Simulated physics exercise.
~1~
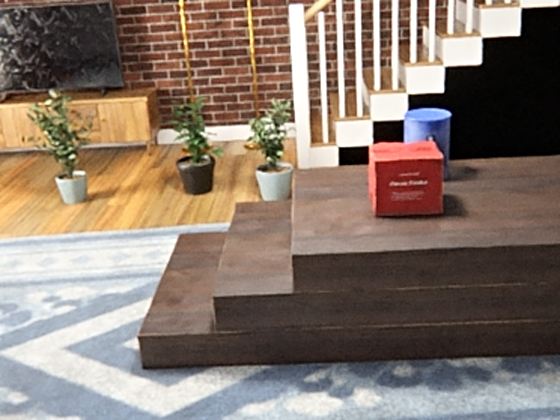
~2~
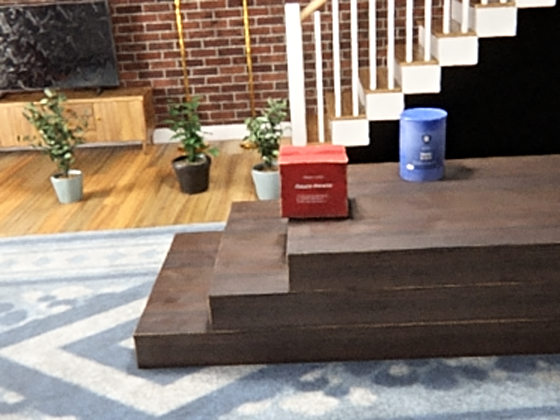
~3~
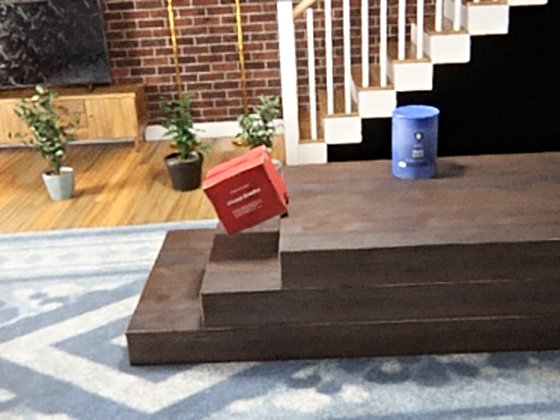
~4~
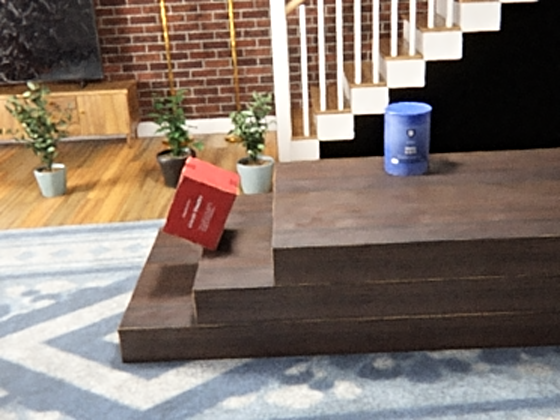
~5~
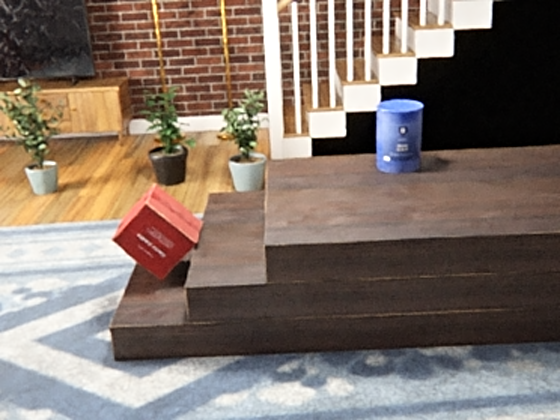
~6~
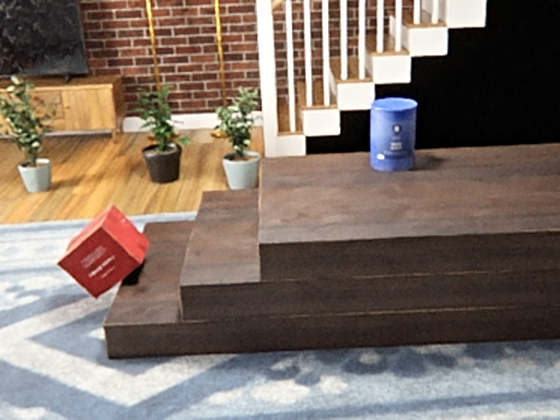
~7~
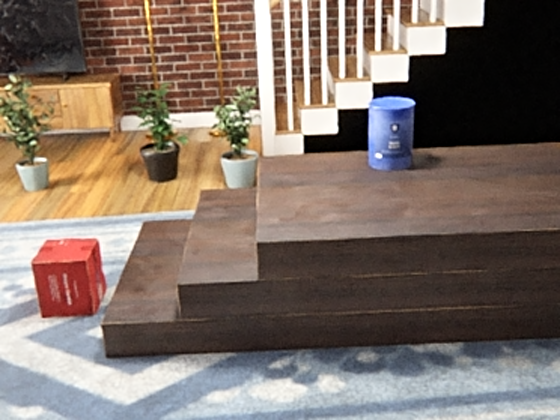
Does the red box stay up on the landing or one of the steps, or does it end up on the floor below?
It ends up on the lower floor, resting on the rug to the left of the bottom step.
We see a red box and a blue pail on a dark wooden landing with steps. The box slides left, tips over the edge and tumbles down the steps, coming to rest upright on the patterned rug while the pail stays on the landing.
